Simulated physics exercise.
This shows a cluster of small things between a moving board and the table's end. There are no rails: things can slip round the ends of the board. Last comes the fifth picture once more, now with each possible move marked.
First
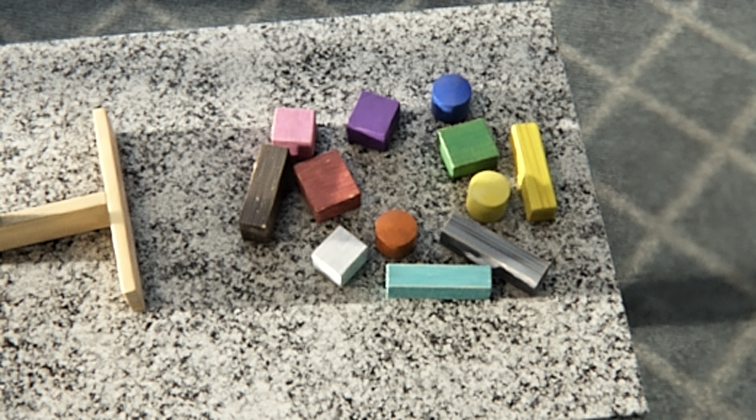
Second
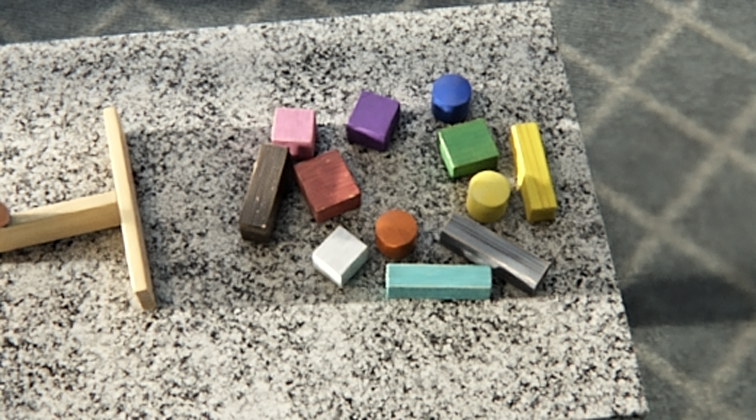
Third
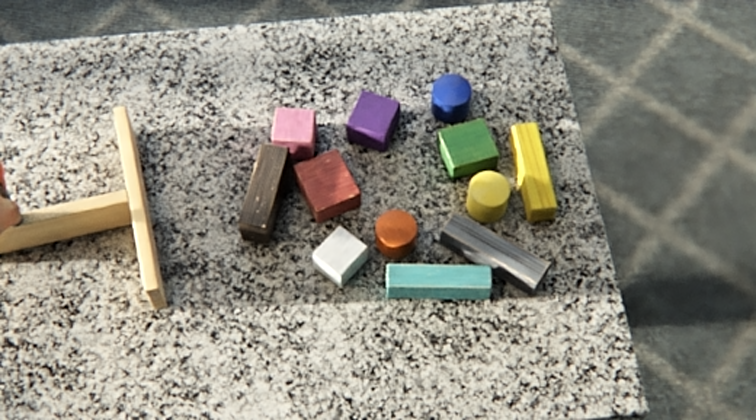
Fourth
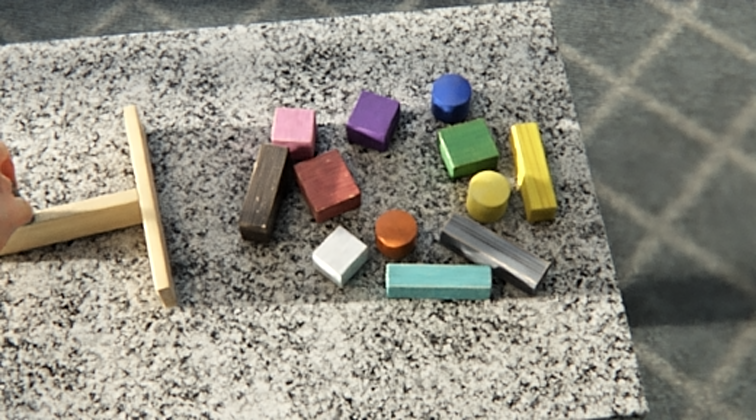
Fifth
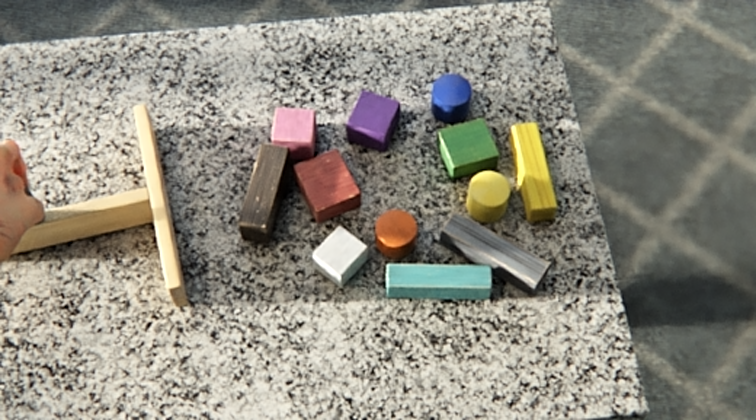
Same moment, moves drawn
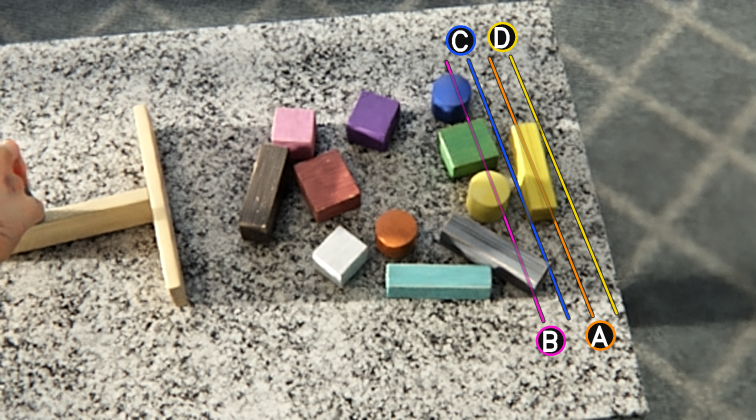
In this clip, a hand comes into view at the left, pushing a T-shaped wooden board slowly rightward across a speckled stone surface, while the colourful blocks, sticks and cylinders clustered to its right stay still and untouched.
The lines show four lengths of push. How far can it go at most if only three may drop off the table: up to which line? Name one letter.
Up to line B.
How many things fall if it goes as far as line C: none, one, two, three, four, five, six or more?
By then, four.
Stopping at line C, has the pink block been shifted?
Yes.
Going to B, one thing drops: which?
The yellow stick.
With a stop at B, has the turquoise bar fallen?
No.
On the marked copy, A at (538, 178); B at (492, 183); C at (515, 180); D at (560, 176).
With B. Early on, board (277, 180); pink block (297, 130); red block (339, 186).
Further on, board (398, 169); yellow stick (540, 172); grey stick (522, 263).
At the end, board (491, 161); yellow stick over the edge; green block (582, 138); one fallen.
As for the rest, A drops five; C drops four; D drops eight.
